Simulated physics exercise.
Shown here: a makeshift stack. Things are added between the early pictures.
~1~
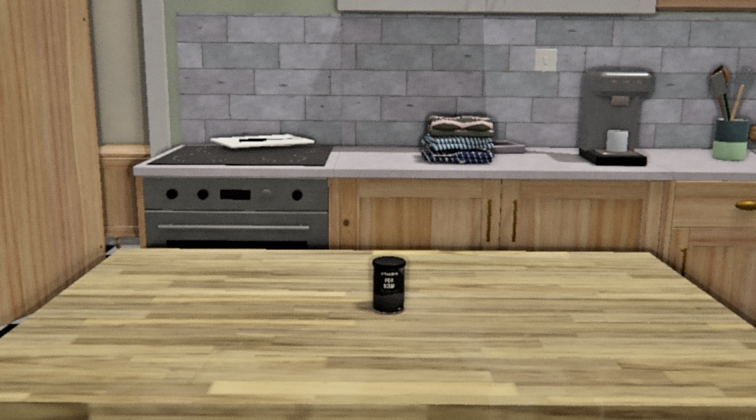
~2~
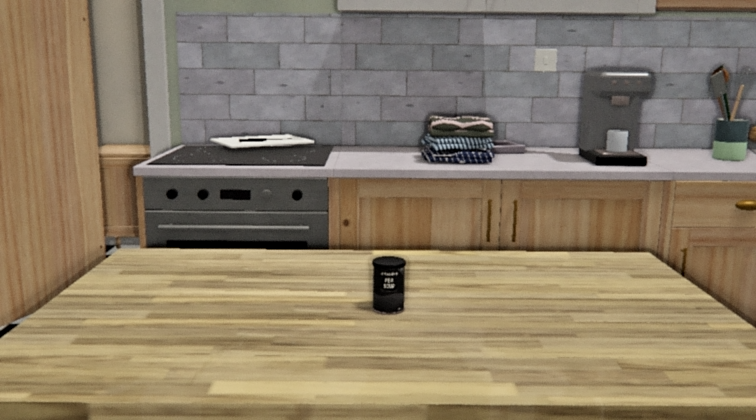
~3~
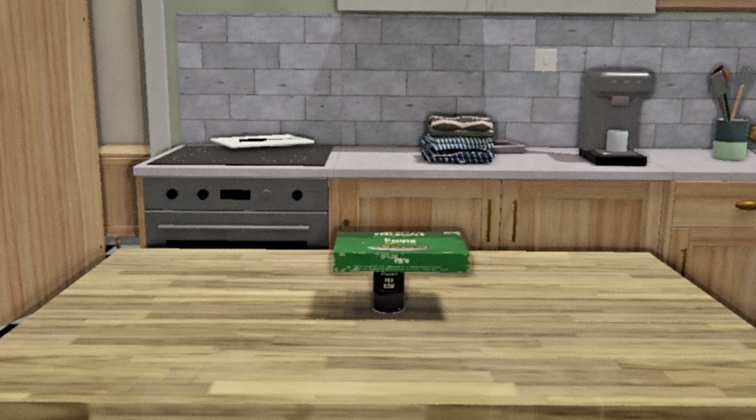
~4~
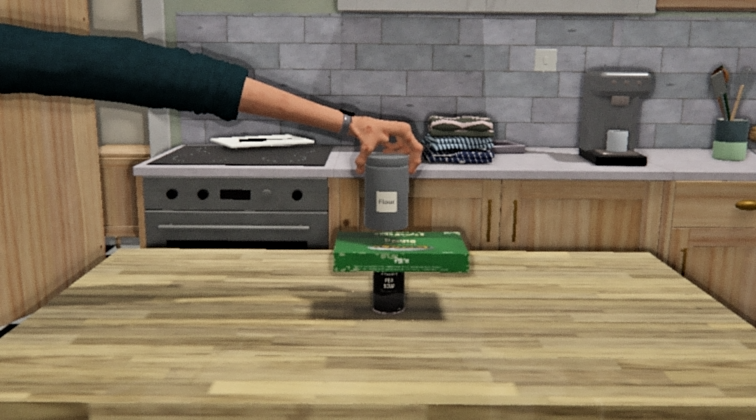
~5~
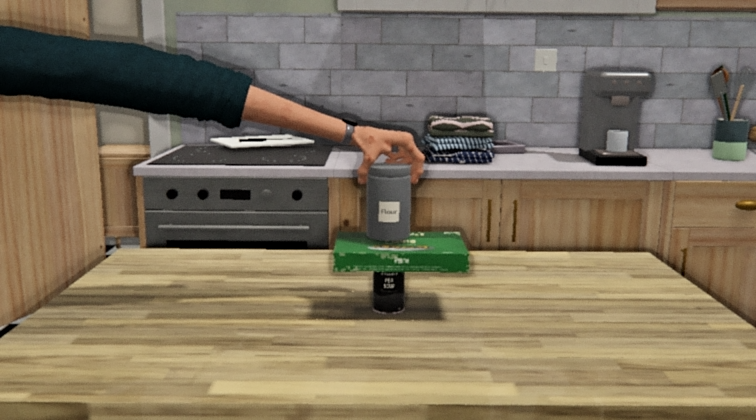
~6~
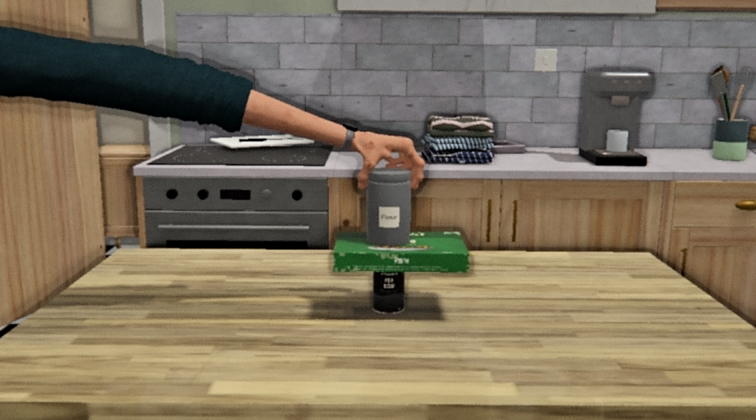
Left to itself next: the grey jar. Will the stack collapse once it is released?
No, it stays standing.
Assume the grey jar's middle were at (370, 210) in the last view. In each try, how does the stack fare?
Outcome: Stable.
Then, 0.20 s on from there, no change.
Then, 0.50 s on from there, grey jar resting near (389, 207).
In the end, all 3 unmoved. At the end, from the last picture's camera, grey jar near (389, 207). The stack holds.
